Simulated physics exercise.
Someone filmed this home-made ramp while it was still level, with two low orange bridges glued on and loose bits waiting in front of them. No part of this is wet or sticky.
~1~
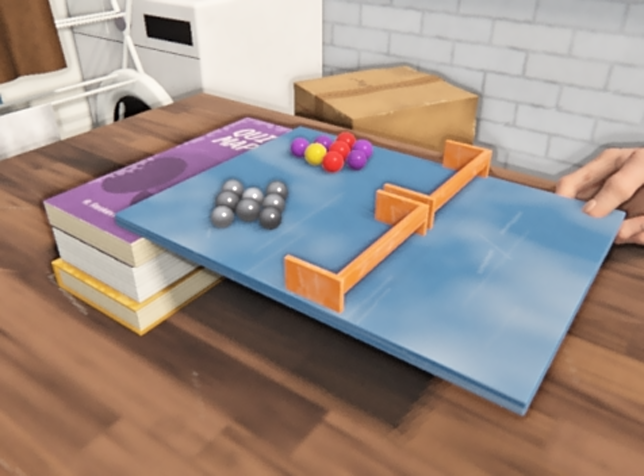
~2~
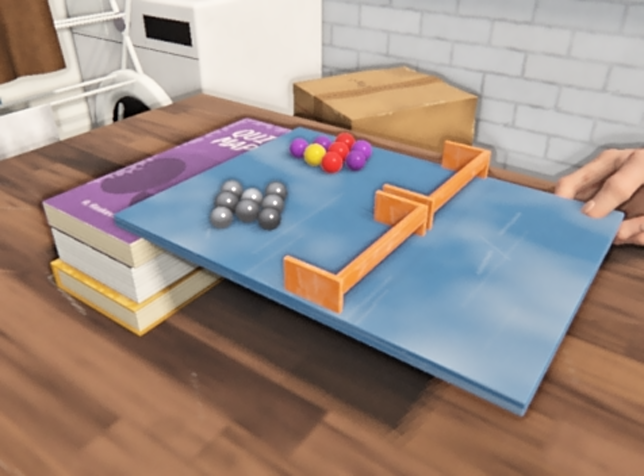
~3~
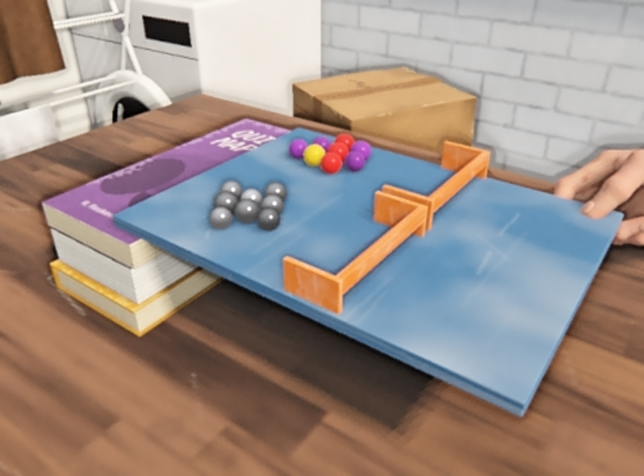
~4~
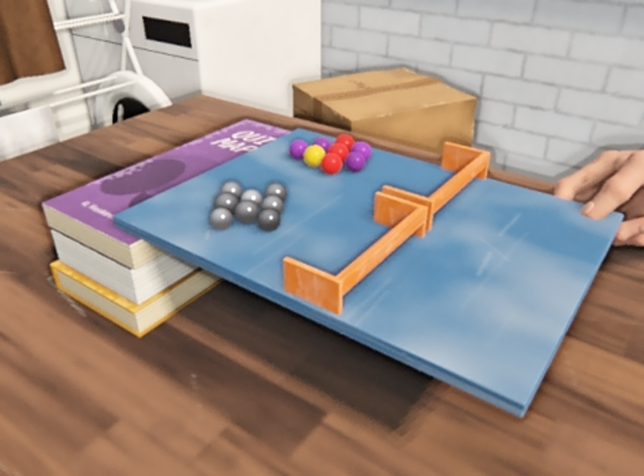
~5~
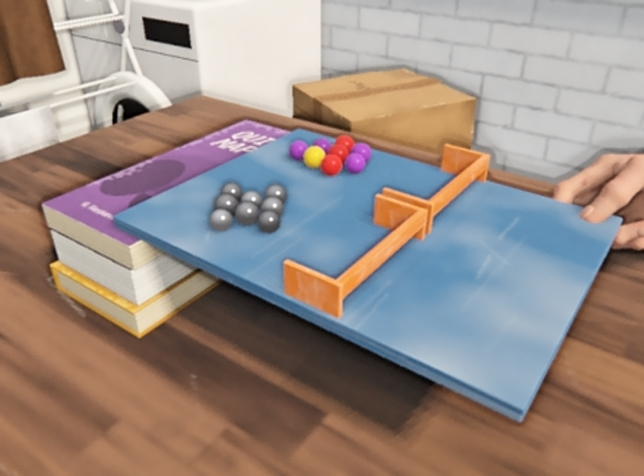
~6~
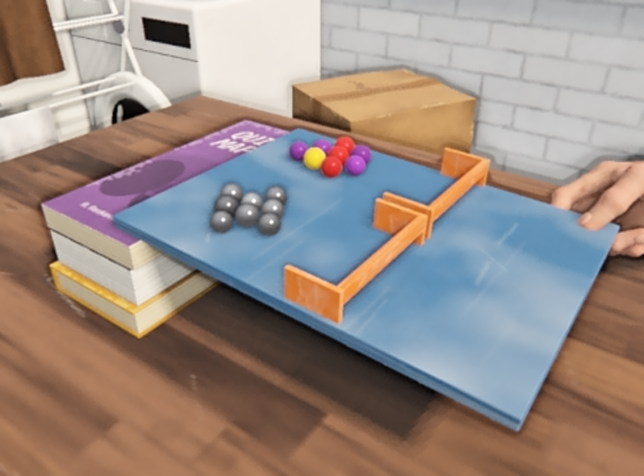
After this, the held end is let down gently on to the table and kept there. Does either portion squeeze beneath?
Outcome: The nearer portion is going to end up halted; the farther portion is going to end up halted.
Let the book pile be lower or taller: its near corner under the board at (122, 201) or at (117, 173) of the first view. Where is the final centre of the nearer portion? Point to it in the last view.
Try one: About (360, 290). Try two: About (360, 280).
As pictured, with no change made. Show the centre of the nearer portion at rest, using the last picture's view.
Once everything settles, its middle is near (369, 306) in the last picture.
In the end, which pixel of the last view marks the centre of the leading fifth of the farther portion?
Rest point near (437, 239) px.
Then, 0.41 s later than the last frame, board sloping at 13°; nearer portion on its way down; farther portion on its way down.
Then, 0.76 s later than the last frame, board resting at 17°; nearer portion has reached its gate; farther portion has reached its gate.
When it is over, board resting at 17°; nearer portion gathered behind its gate; farther portion gathered behind its gate.
